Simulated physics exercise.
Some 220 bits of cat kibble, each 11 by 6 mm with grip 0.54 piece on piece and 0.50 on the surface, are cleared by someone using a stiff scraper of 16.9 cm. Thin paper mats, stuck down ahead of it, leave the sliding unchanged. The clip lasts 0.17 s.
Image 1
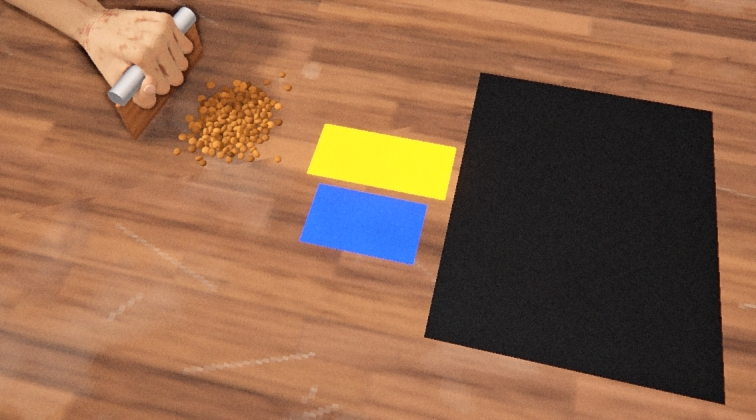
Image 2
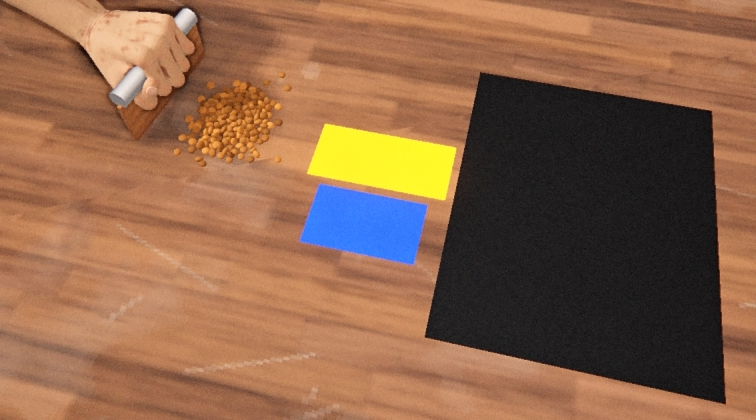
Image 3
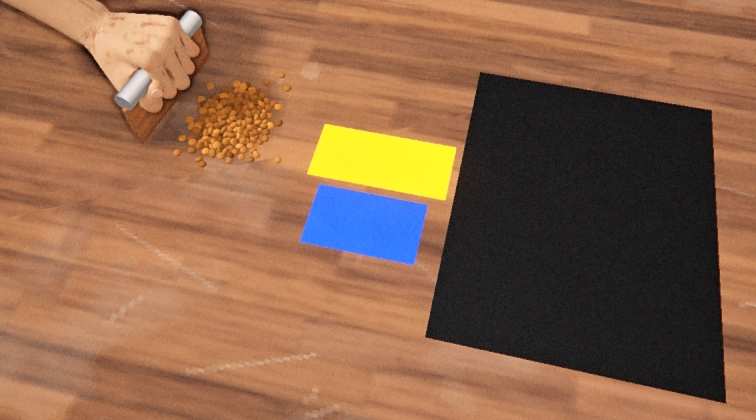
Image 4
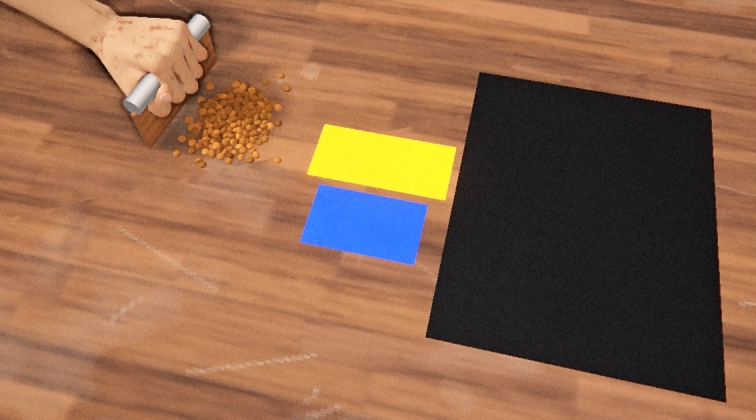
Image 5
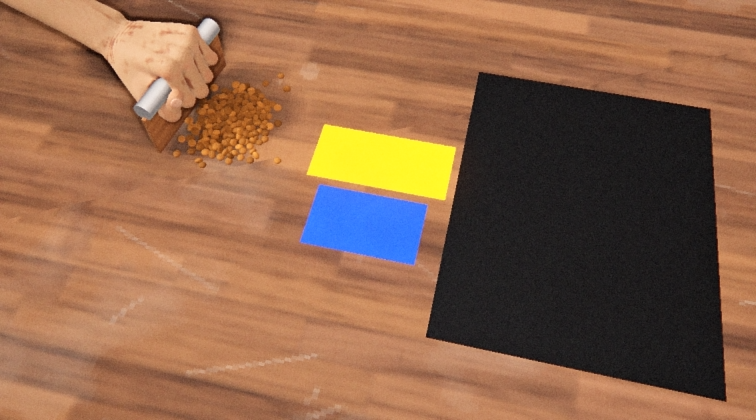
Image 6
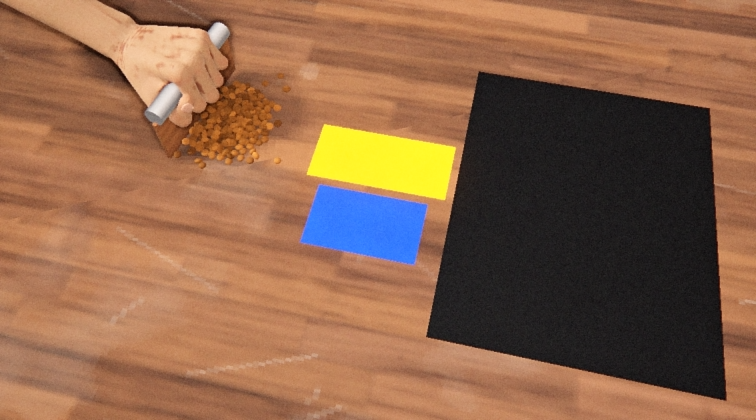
The video shows a hand gripping a scraper by its pale handle and sliding it a short way right and slightly down to a pile of small brown pieces, nudging its near edge, while yellow, blue and black mats lie still.
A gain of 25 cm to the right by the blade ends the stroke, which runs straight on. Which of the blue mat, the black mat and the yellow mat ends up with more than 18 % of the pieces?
Blue mat: Yes; black mat: No; yellow mat: Yes.
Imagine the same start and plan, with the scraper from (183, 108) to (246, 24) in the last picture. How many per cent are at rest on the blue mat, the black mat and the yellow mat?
Blue mat: 0; black mat: 0; yellow mat: 10.
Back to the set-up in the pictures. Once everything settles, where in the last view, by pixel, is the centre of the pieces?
Near (358, 172).
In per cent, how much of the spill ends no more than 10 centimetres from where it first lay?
Some 5 per cent.
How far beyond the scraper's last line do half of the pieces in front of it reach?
About 3 centimetres.
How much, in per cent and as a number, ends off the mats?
My estimate is close to 25 per cent.
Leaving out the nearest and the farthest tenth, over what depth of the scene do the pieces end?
I'd guess near 14 cm, give or take.
Then, 0.22 s after the last picture, scraper 17 cm from its start, spill 15 cm wide; yellow mat 5 %, off the mats 95 %.
Then, 0.46 s after the last picture, scraper 26 cm from its start, spill 17 cm wide; blue mat 25 %, yellow mat 50 %, off the mats 25 %.
Then, 0.65 s after the last picture, scraper 26 cm from its start, spill 18 cm wide; blue mat 25 %, yellow mat 50 %, off the mats 25 %.
In the end, blue mat 25 %, yellow mat 50 %, black mat 0 %, off the mats 25 %.
